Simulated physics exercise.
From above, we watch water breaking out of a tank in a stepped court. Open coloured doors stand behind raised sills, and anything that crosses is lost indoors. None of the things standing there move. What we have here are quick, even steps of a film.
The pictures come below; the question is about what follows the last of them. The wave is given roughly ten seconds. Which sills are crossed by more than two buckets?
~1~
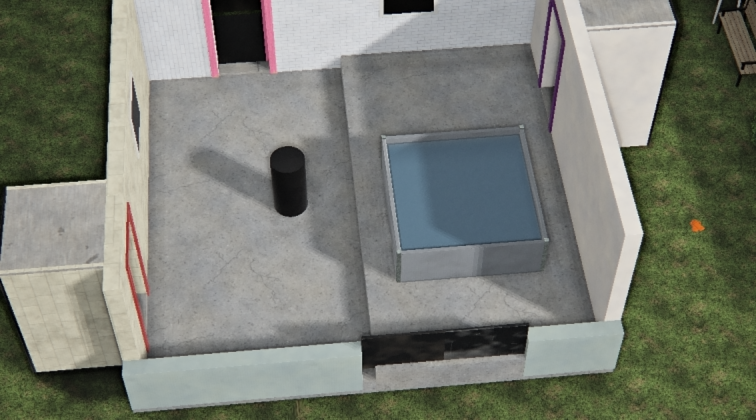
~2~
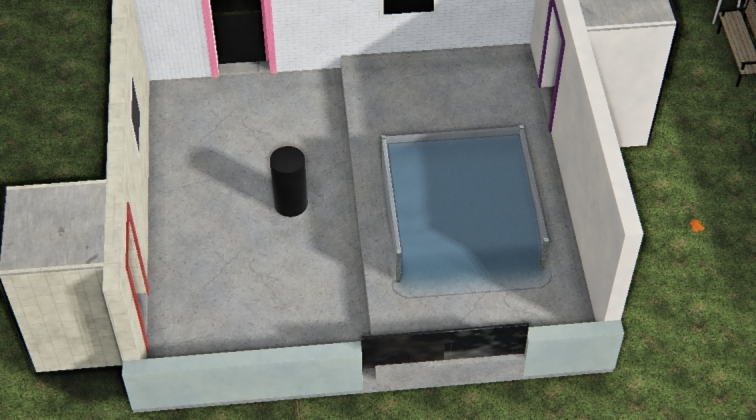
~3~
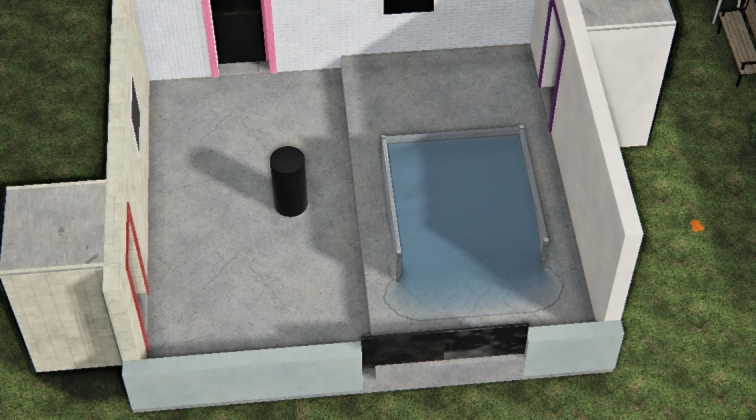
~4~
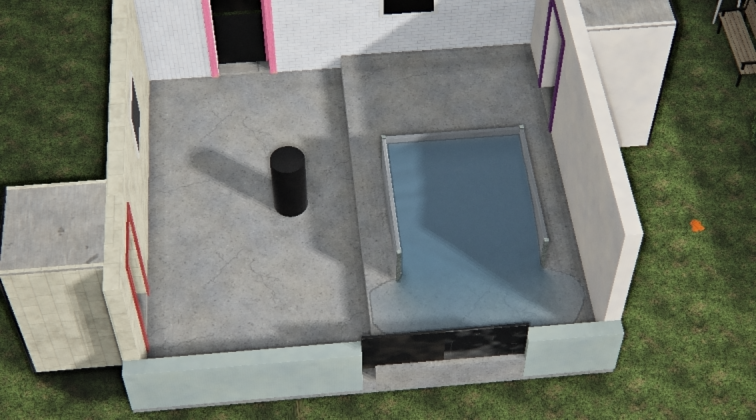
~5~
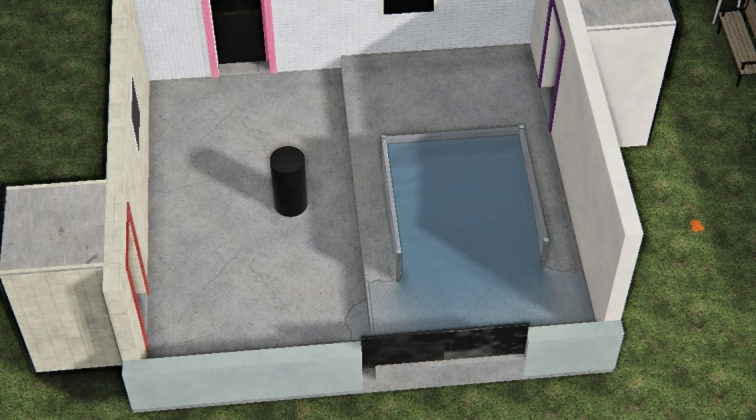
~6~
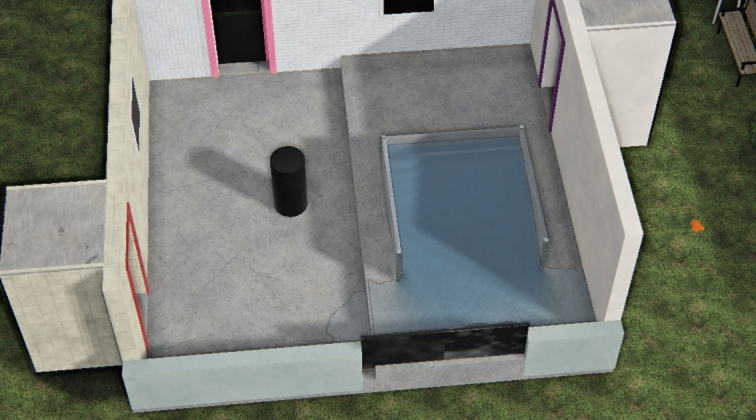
Result: Red door: More than two buckets. Pink door: More than two buckets. Purple door: More than two buckets.
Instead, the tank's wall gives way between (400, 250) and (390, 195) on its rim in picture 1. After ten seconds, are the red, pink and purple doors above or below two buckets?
So the red one ends up above, the pink one ends up above and the purple one ends up below.
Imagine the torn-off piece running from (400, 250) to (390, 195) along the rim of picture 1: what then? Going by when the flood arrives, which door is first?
My answer: The one in red.
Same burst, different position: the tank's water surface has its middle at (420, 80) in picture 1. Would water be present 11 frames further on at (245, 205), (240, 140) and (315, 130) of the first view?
My reading is missed by the flood first, missed by the flood next and missed by the flood last.
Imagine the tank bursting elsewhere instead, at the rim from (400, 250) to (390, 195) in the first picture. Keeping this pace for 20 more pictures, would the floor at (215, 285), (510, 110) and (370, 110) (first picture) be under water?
Sequence of results: Reached by the flood, missed by the flood, missed by the flood.
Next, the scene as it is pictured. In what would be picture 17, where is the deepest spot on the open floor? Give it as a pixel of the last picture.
Near (586, 339).
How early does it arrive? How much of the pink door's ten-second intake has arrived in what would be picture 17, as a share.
Working it through, I arrive at 0 %.
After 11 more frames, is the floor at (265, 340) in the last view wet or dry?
At that place: Flooded.
A moment on, water covers 15 % of the floor; the red door not reached, the pink door not reached, the purple door not reached.
Next, water covers 30 % of the floor; the red door wet at the sill, nothing in, the pink door not reached, the purple door not reached.
Then, water covers 50 % of the floor; the red door over two buckets in, the pink door not reached, the purple door under two buckets in.
Later, water covers 85 % of the floor; the red door far over two buckets in, the pink door under two buckets in, the purple door over two buckets in.
In the end, water covers 95 % of the floor; the red door far over two buckets in, the pink door over two buckets in, the purple door over two buckets in.
